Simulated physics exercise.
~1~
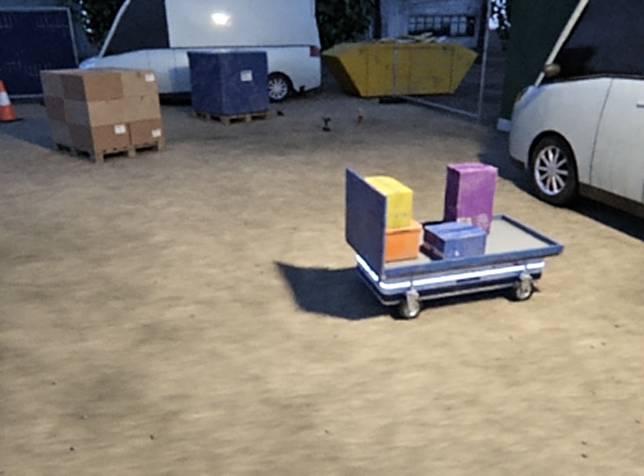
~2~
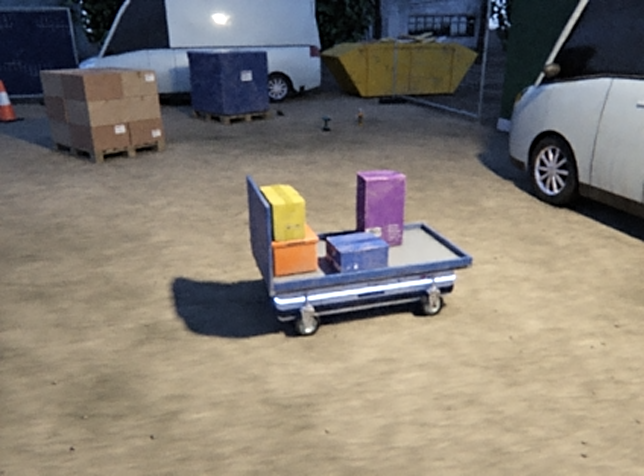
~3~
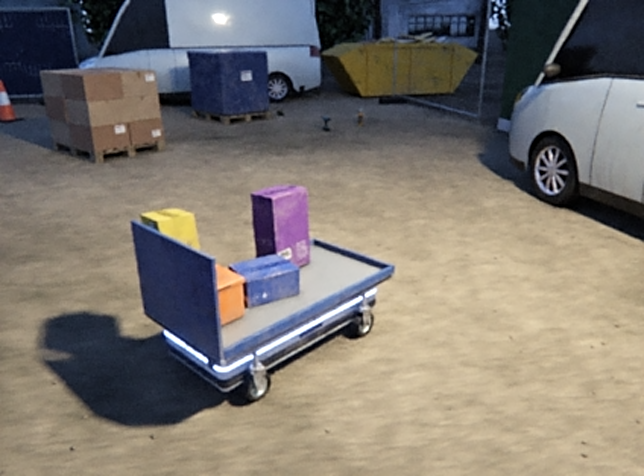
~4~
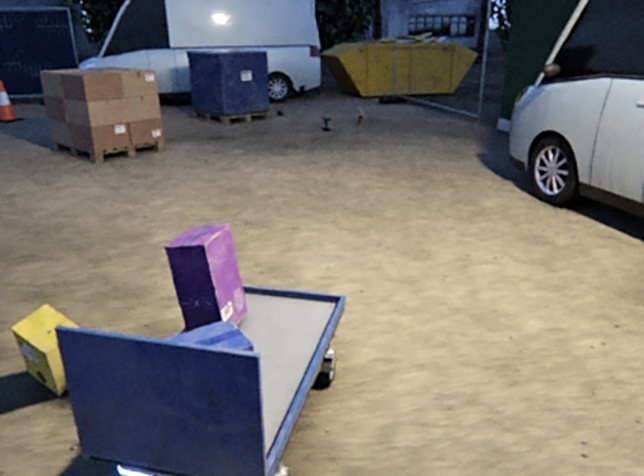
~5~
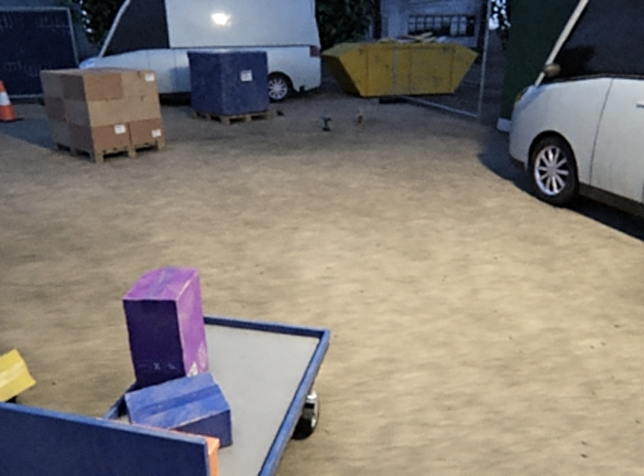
A flat cart carrying yellow, purple, blue and orange boxes rolls left across a yard, then swings round toward the camera as the yellow box tumbles off its left side; the cart ends at the lower left with the purple box upright beside the blue one.
